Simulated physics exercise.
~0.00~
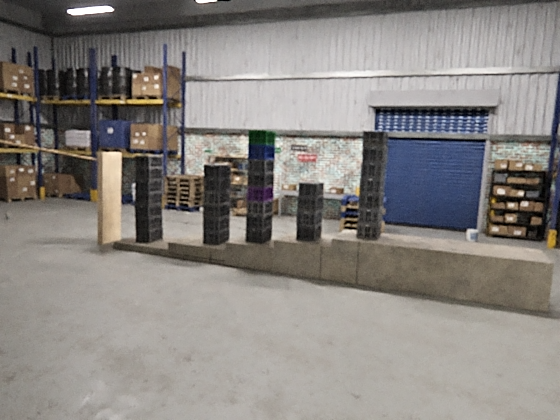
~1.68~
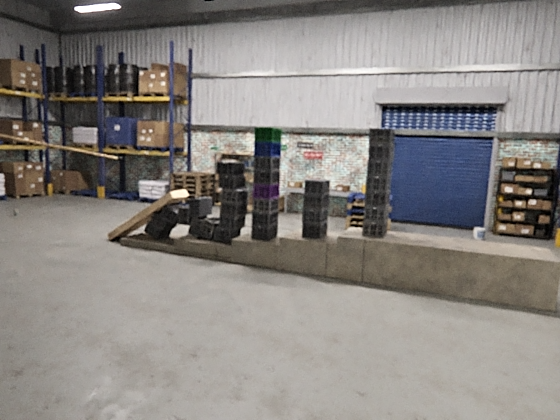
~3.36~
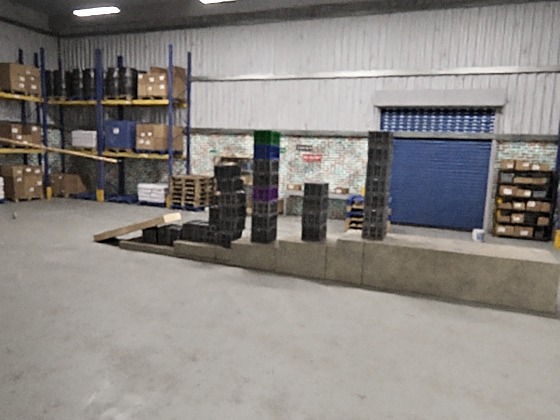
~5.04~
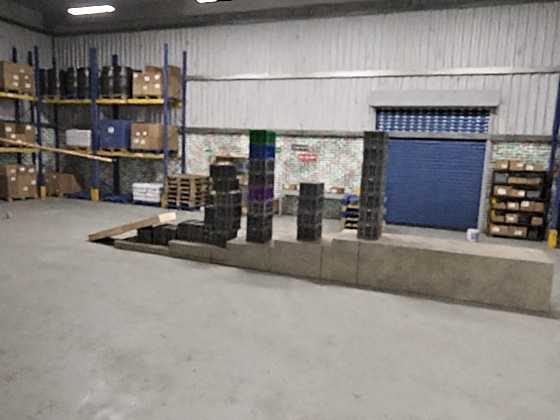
In a warehouse with loaded shelves and a blue roller door, five tall stacks of dark crates stand in a row on low rising steps, with an upright pale board at the left end. The board tips to the right into the nearest stack, which topples toward the second. The board then slides down at a slant as the fallen crates settle on the steps. The second stack is left uneven but still standing, close against the third. At the end the board lies sloping at the left, while the stack with the green, blue and purple crates and the two beyond it remain upright.
